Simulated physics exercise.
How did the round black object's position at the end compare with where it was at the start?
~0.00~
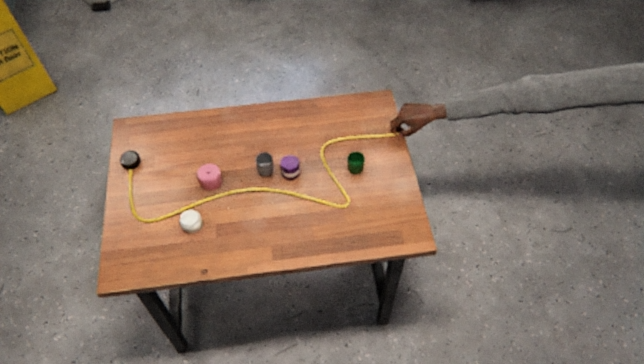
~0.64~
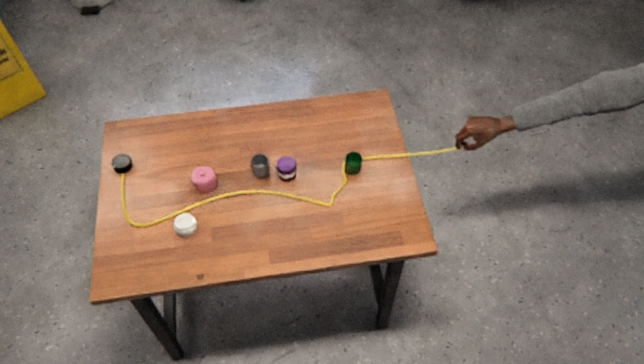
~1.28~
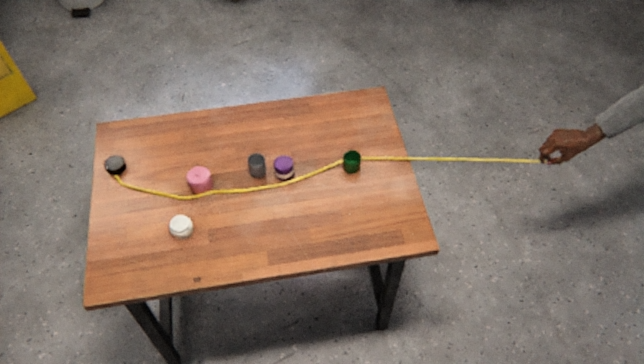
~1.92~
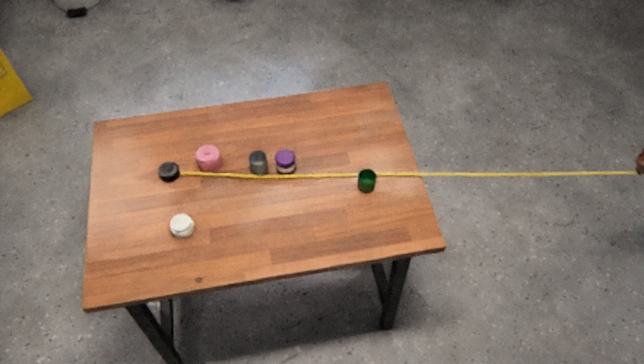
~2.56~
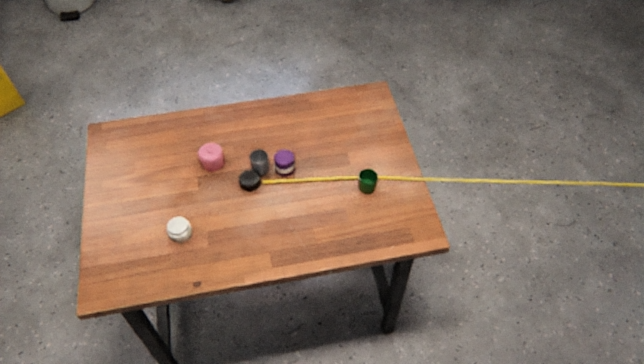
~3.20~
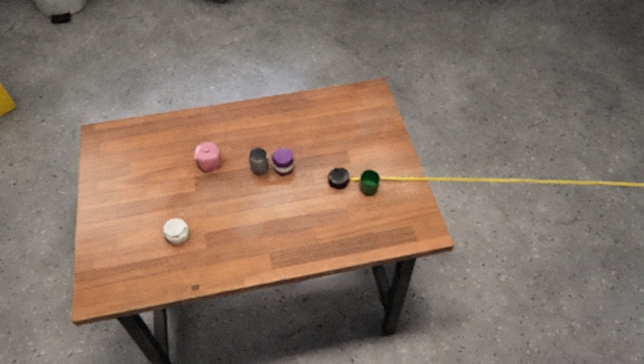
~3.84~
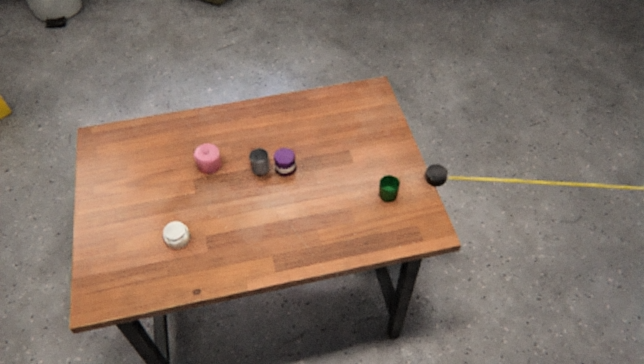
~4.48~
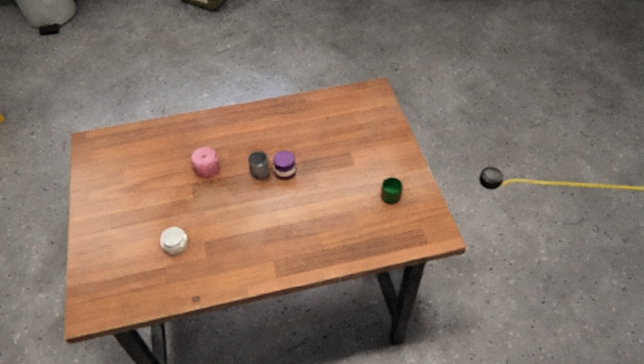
At the start it sat near the left edge of the table, but by the end it was off the table, beyond the right edge.
